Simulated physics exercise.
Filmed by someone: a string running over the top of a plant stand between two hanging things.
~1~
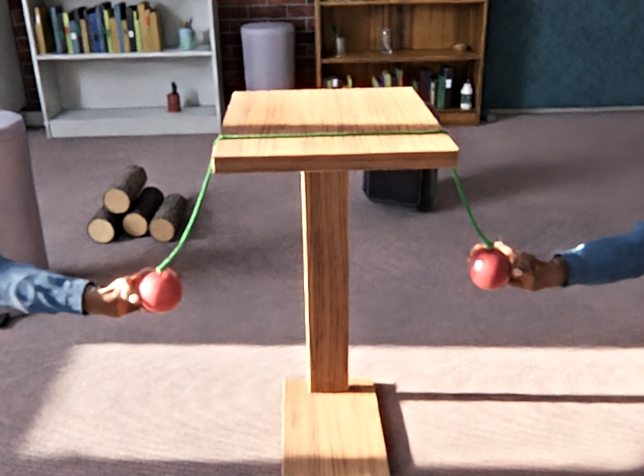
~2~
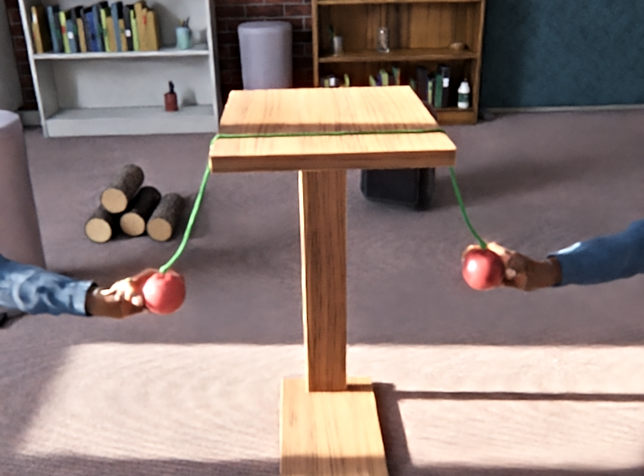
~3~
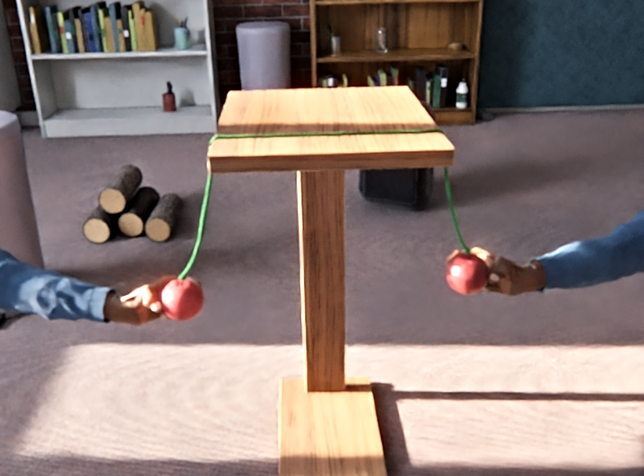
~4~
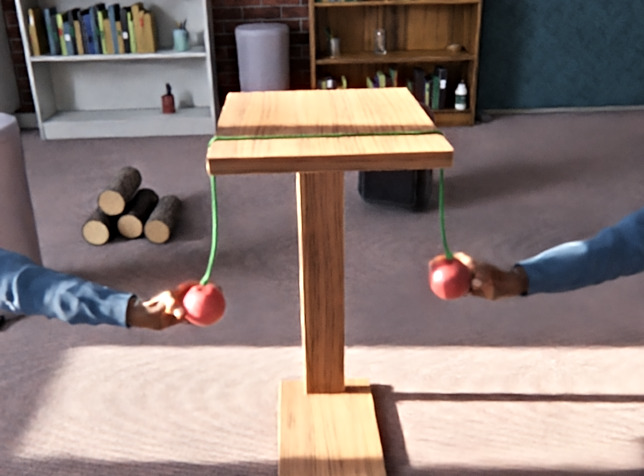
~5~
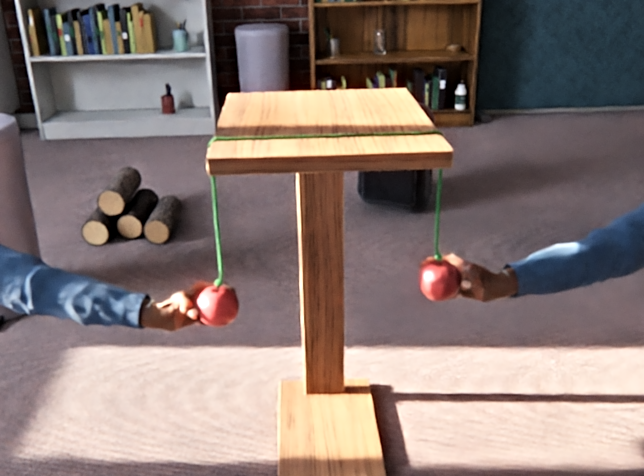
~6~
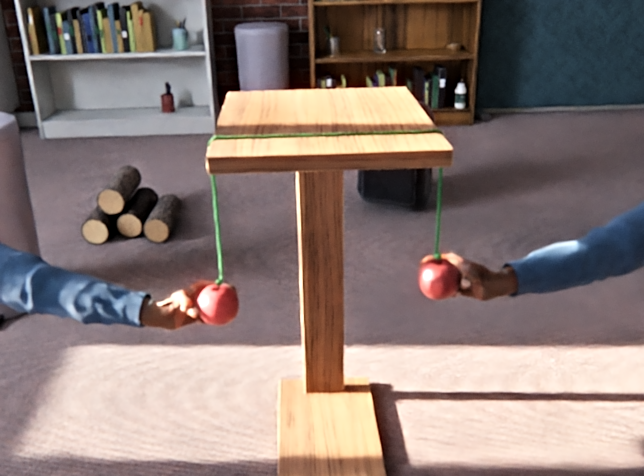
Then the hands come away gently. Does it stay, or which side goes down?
It remains at rest.
Then, 0.36 s on from there, left apple still level near (226, 307); right apple still level near (433, 280).
Then, 1.20 s on from there, left apple still level near (220, 308); right apple still level near (437, 280).
In the end, left apple still level near (228, 307); right apple still level near (436, 280). The string keeps its balance.
